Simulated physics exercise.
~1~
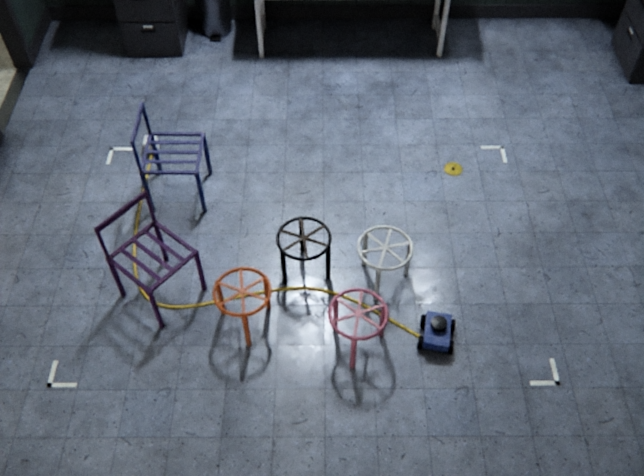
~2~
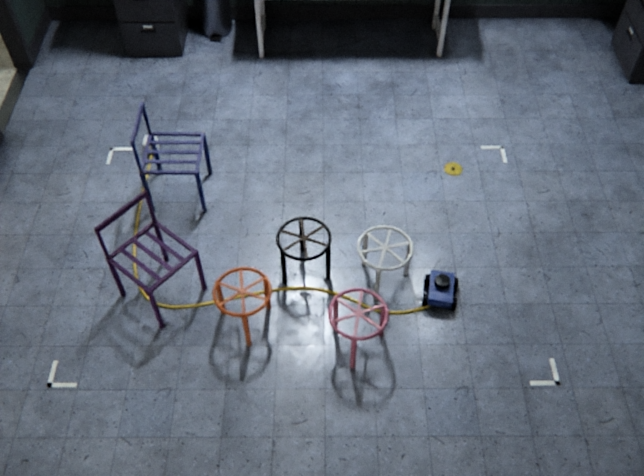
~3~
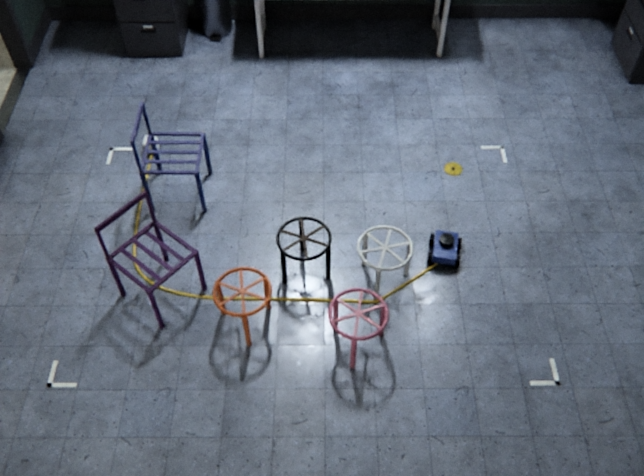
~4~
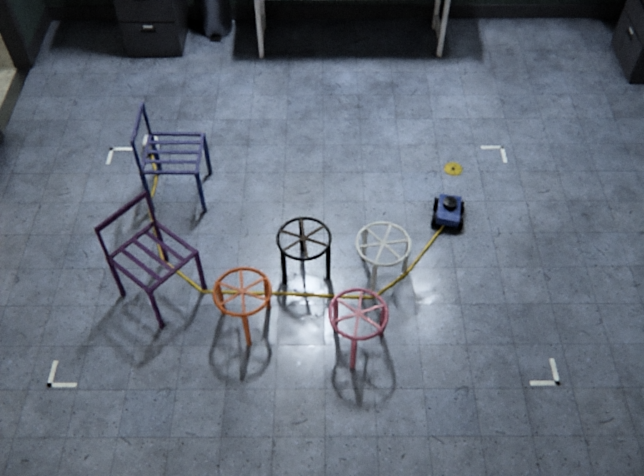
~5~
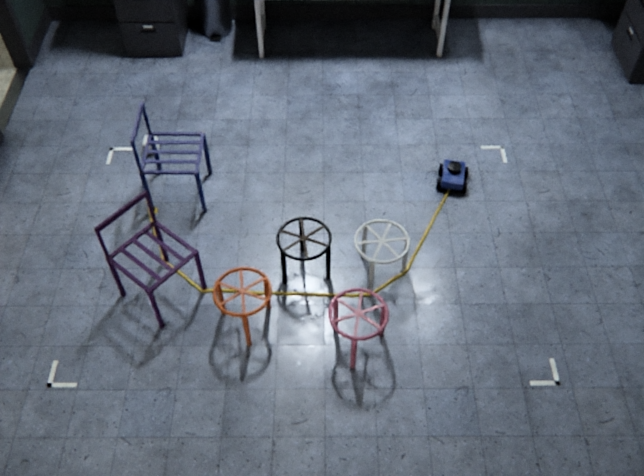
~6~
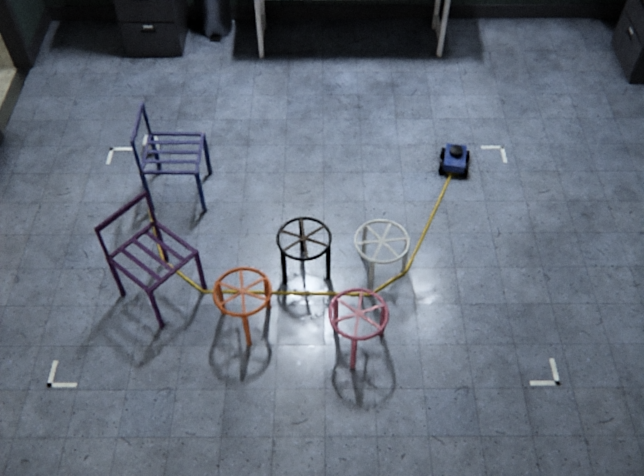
A small blue cart drives up the floor, pulling a yellow lead taut among stools and chairs.
